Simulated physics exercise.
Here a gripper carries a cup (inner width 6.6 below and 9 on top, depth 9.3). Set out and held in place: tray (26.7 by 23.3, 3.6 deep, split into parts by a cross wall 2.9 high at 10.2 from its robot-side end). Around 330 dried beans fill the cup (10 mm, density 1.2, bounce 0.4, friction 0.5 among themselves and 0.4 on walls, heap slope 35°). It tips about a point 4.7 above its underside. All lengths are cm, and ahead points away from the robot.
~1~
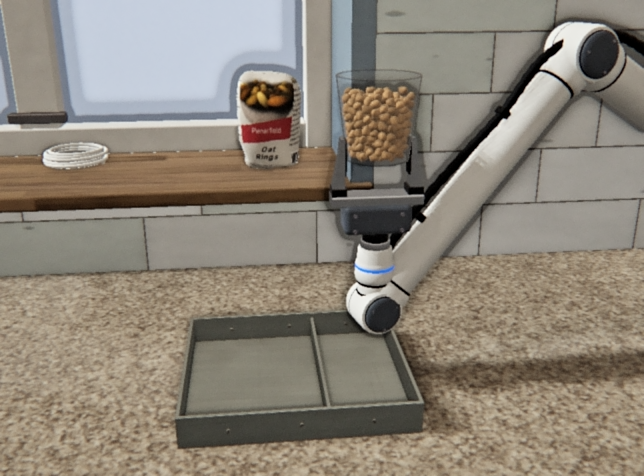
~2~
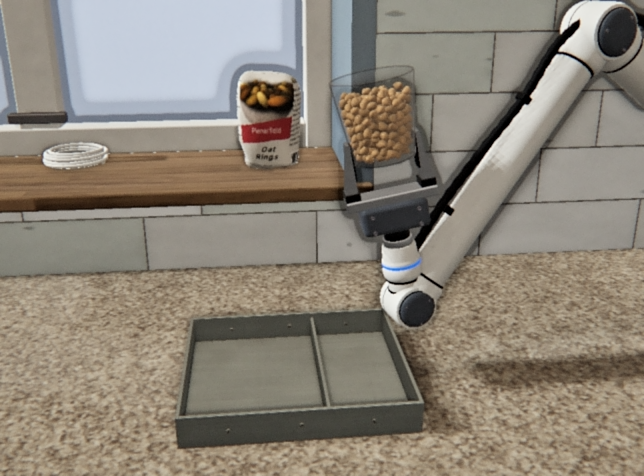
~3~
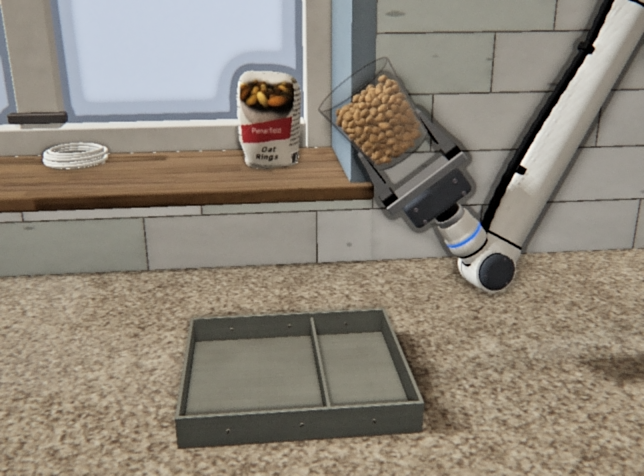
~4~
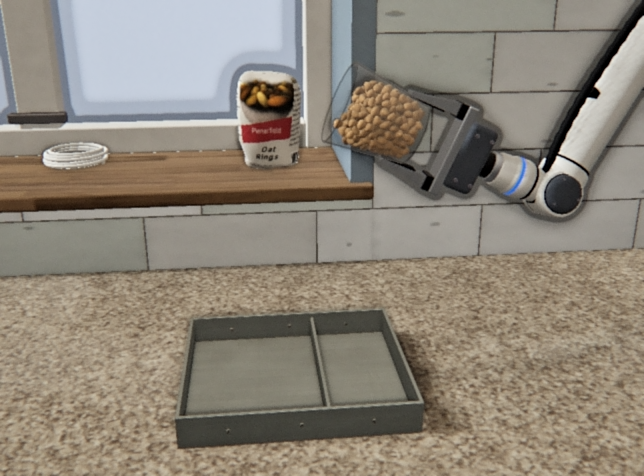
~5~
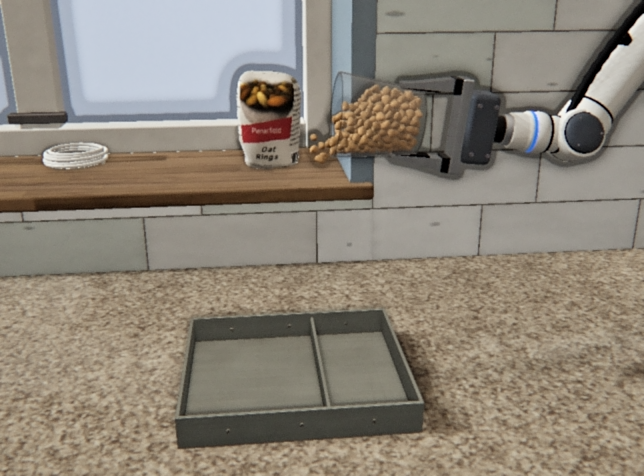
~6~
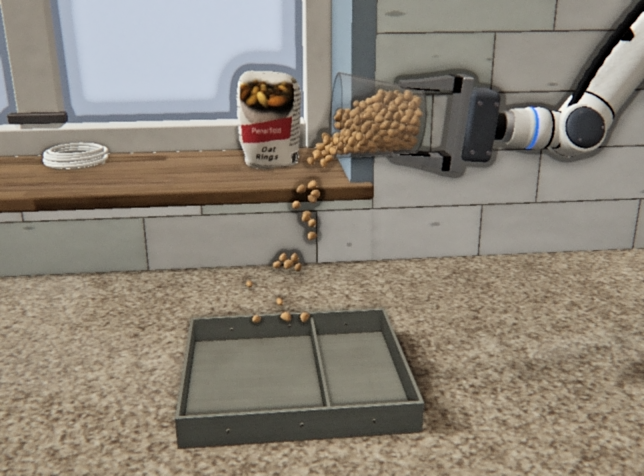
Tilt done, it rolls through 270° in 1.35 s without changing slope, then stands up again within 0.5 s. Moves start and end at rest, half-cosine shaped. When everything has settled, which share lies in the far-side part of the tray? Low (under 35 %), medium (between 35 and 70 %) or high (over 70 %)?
A medium share, between 35 and 70 %, ends in the far-side part of the tray.
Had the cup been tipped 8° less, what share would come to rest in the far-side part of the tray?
Then about 25 per cent.
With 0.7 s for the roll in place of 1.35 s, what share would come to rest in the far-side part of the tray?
In that case some 45 per cent.
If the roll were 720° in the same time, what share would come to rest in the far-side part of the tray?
It would be near 70 per cent.
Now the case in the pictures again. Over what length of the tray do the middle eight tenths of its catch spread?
Roughly 12 cm.
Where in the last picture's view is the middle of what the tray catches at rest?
At about (273, 387).
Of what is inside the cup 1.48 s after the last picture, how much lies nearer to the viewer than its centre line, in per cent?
About 70 per cent.
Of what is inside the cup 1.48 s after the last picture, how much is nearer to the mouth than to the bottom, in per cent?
About 40 per cent.
Then, 0.74 s after the last picture, tipped 85°, highest piece 36 above the table; 230 in the cup, 74 in the far-side part, 25 in flight or on a rim.
Then, 1.48 s after the last picture, tipped 72°, highest piece 34 above the table; 170 in the far-side part, 151 in the cup, 1 in the robot-side part, 1 on the table or floor, 6 in flight or on a rim.
Then, 2.05 s after the last picture, upright, highest piece 36 above the table; 176 in the far-side part, 150 in the cup, 2 in the robot-side part, 1 on the table or floor.
Then, 2.75 s after the last picture, upright, highest piece 36 above the table; 176 in the far-side part, 150 in the cup, 2 in the robot-side part, 1 on the table or floor.
Final count, 176 in the far-side part, 150 in the cup, 2 in the robot-side part, 1 on the table or floor. That is 53 % in the far-side part of the tray.
